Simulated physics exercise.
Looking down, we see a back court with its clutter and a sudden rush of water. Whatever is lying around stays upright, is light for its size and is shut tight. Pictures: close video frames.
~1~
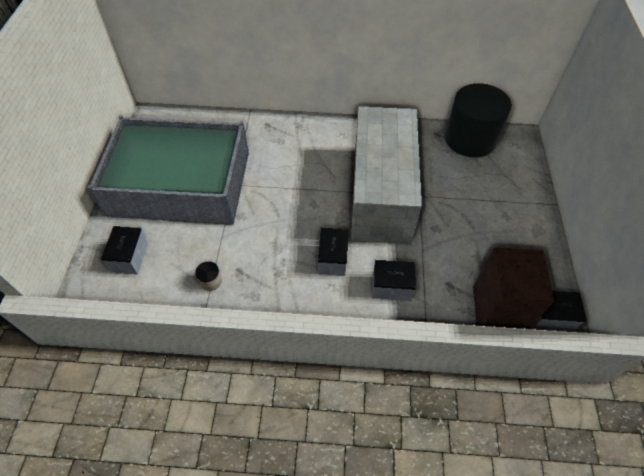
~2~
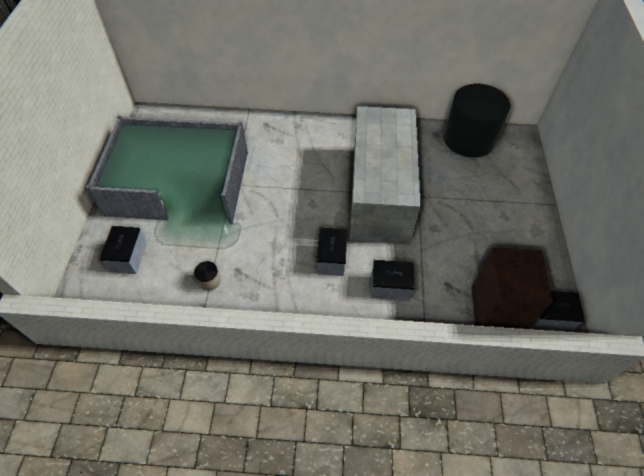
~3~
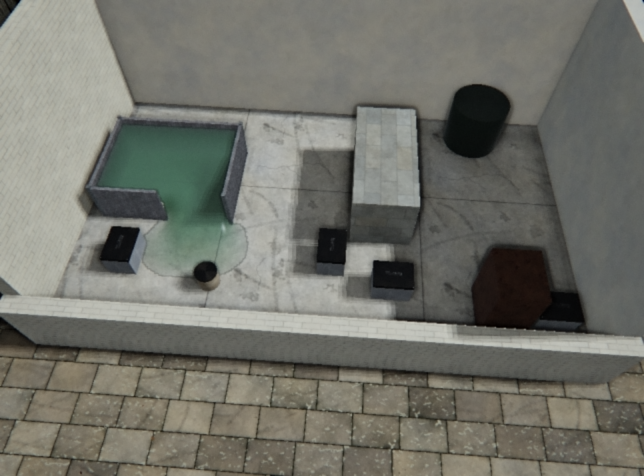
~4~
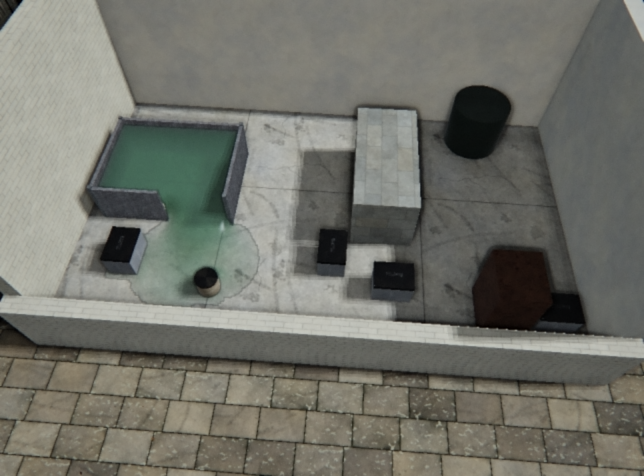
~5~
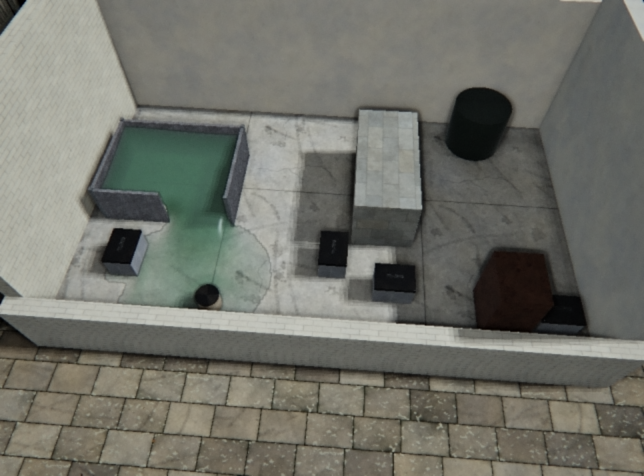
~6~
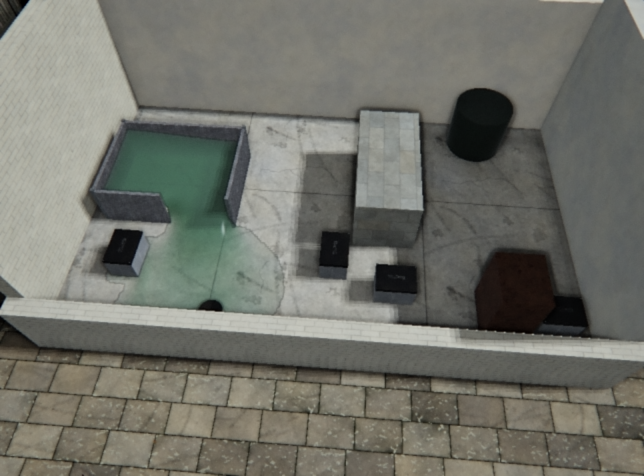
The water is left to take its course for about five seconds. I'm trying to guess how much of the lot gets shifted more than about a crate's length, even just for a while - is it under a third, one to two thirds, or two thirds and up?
That share lands between a third and two thirds.
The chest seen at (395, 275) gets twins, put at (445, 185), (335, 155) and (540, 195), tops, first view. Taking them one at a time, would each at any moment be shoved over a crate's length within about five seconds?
The first sits tight, the second sits tight, the third travels far.
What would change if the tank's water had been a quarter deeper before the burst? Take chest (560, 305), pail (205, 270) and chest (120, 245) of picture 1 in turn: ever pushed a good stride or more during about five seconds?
Respectively, never gets that far, gets that far, gets that far.
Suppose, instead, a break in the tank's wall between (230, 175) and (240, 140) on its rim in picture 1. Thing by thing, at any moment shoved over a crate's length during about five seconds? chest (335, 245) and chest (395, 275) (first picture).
Taking them in order, covered the distance and covered the distance.
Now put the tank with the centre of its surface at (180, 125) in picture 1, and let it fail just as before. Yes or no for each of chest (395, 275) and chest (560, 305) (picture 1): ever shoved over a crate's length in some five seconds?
First one: Covered that distance; second one: Stayed short.
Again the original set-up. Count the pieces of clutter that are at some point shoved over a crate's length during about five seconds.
That adds up to 3.
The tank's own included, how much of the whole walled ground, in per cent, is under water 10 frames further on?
I'd call it close to 35 per cent.
A moment on, 1 of 5 are well off their spots; 1 afloat.
Next, 1 of 5 are well off their spots; 0 afloat.
Later, 2 of 5 are well off their spots; 1 afloat.
In the end, 3 of 5 are well off their spots, and 3 have been at some point; 2 afloat.
